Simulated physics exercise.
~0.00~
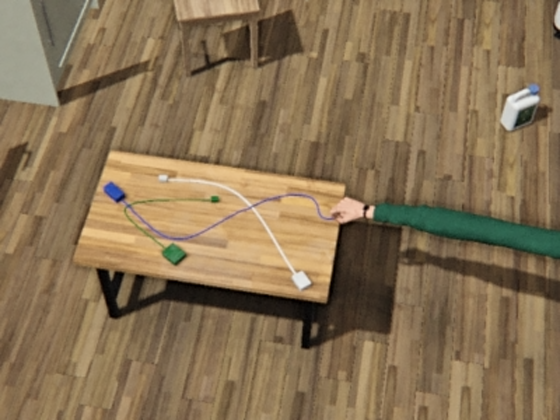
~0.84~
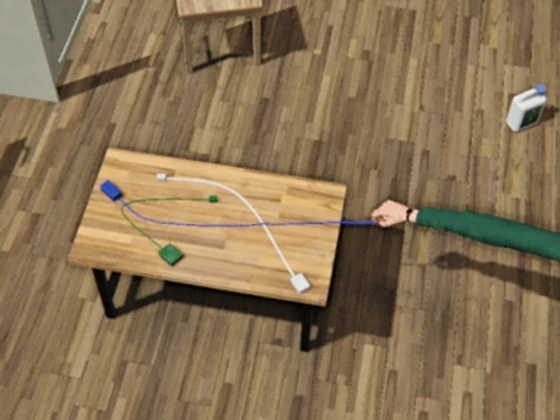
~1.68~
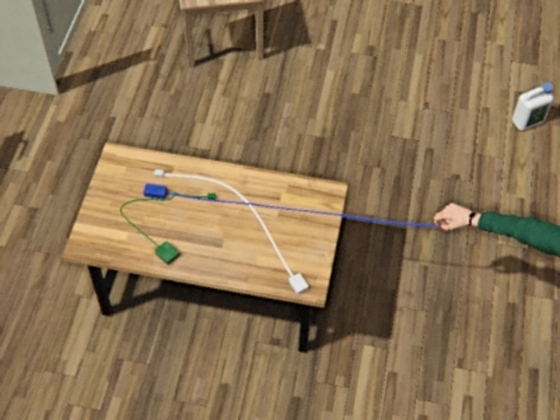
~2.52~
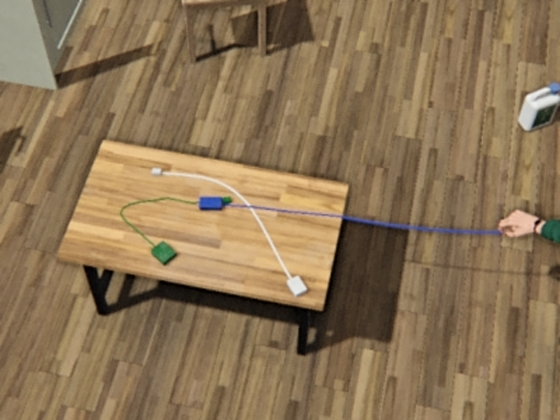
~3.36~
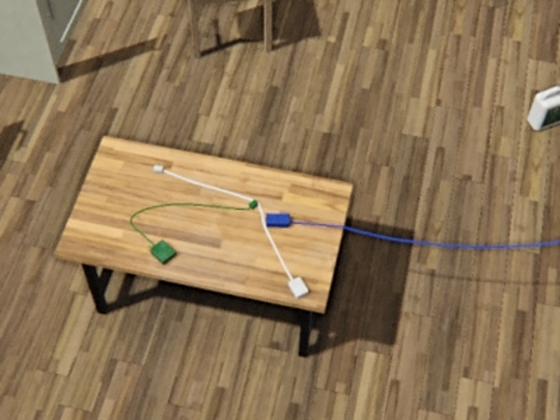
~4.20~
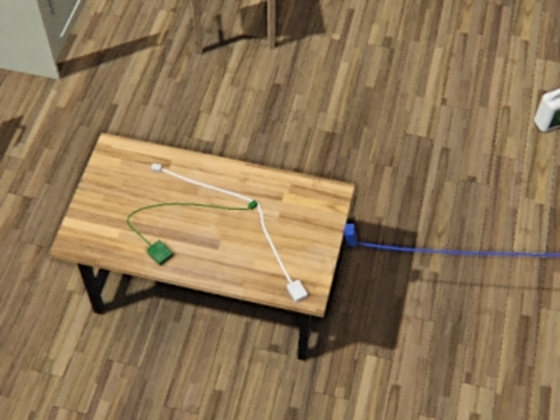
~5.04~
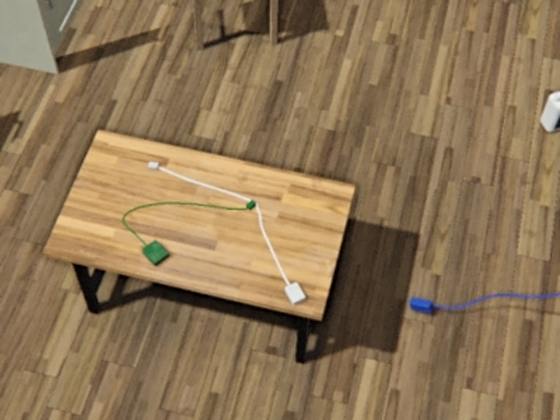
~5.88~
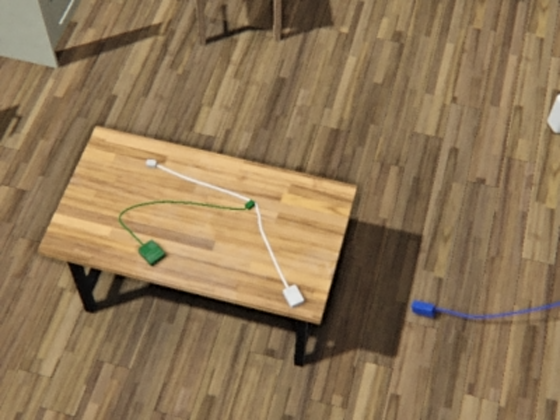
A hand pulling a blue lead rightwards off a wooden table, its charger nudging the green plug before dropping to the floor.
